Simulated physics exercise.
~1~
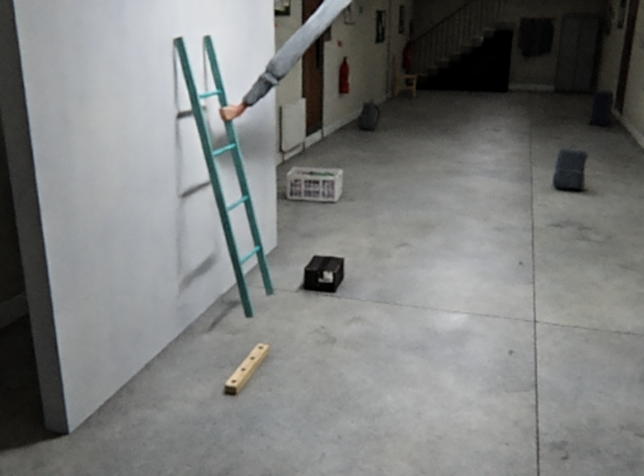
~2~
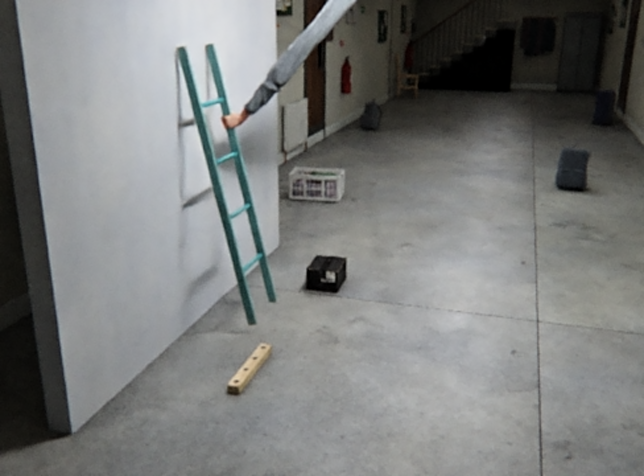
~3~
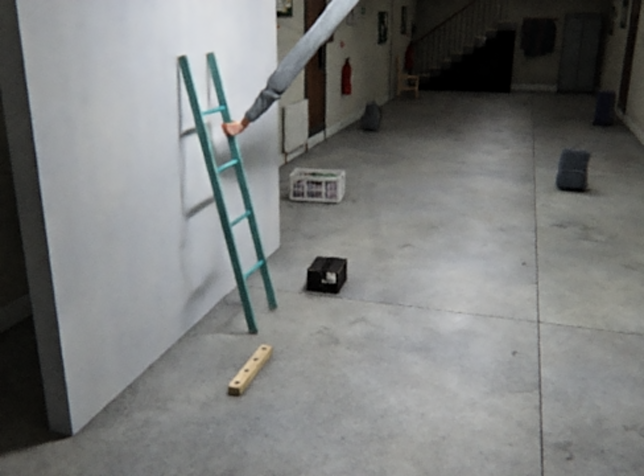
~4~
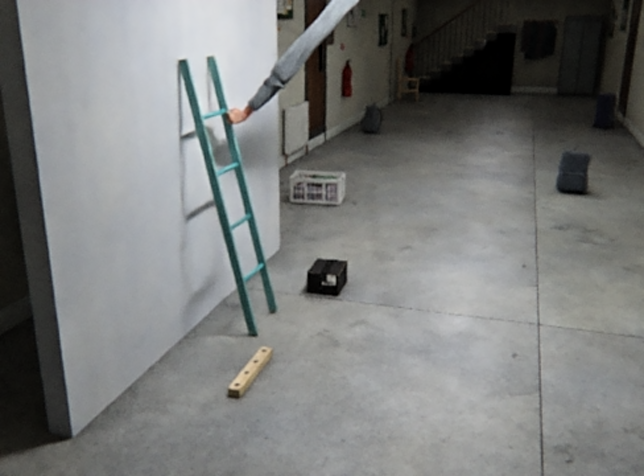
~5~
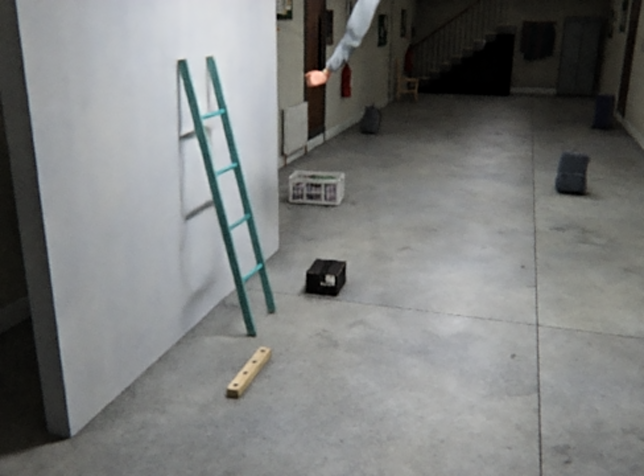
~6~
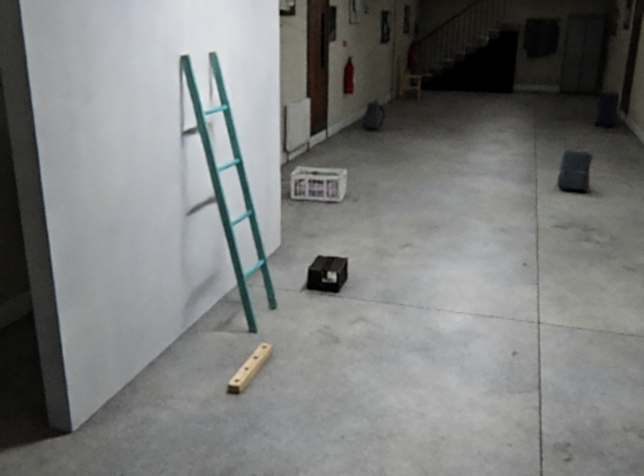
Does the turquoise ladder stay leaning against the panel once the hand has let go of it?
Yes, the turquoise ladder stays leaning in its place after the hand lets go and draws away.
